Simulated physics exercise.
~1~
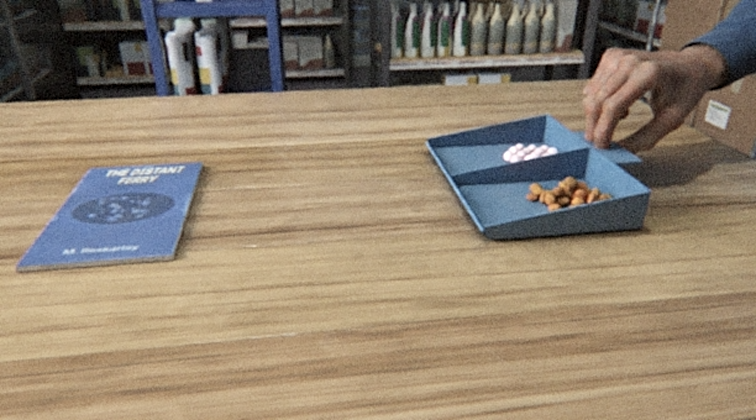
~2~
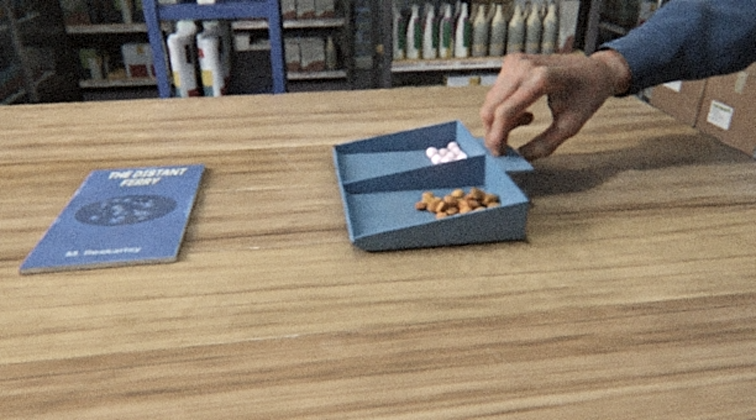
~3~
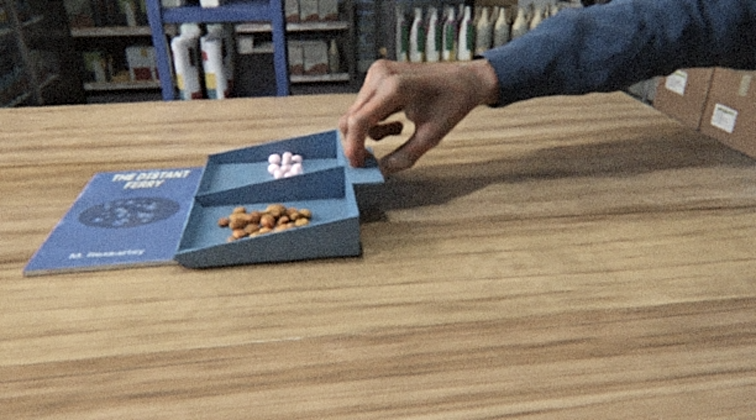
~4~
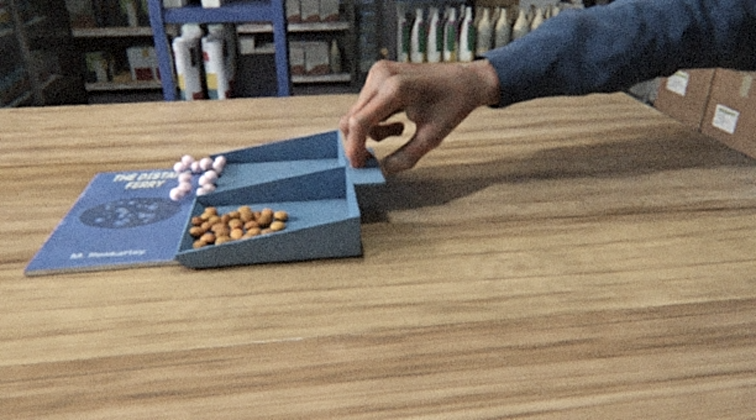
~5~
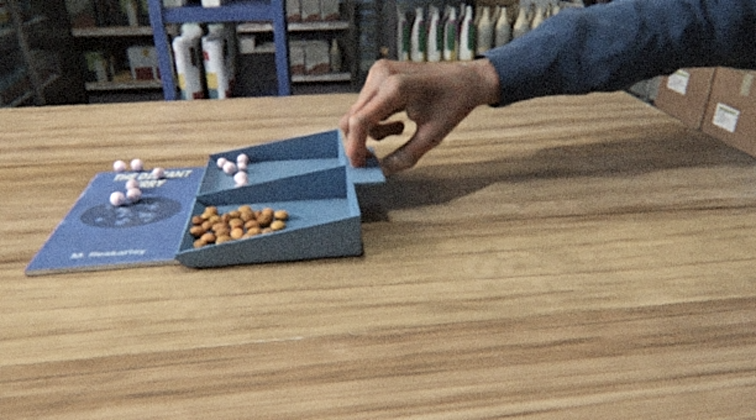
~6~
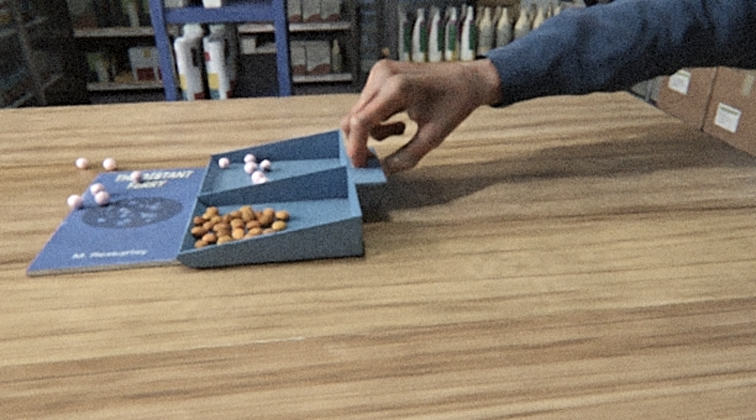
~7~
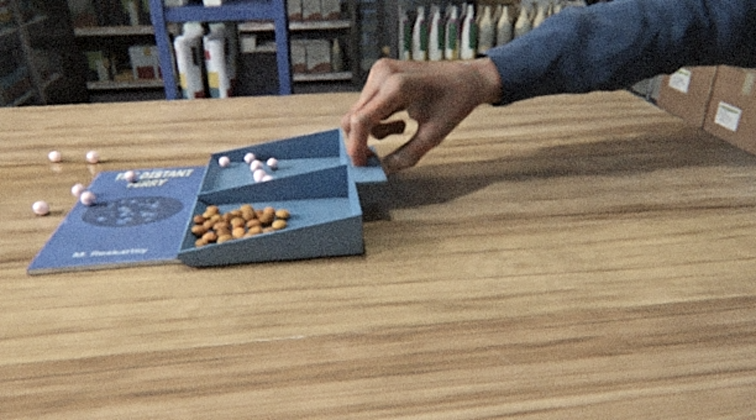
The video shows a hand sliding a divided blue tray left across a wooden table until it stops against a thin blue book. The brown pieces in front shift forward but stay inside, while about half the pale pink balls behind spill over the rim, some rolling past the book.
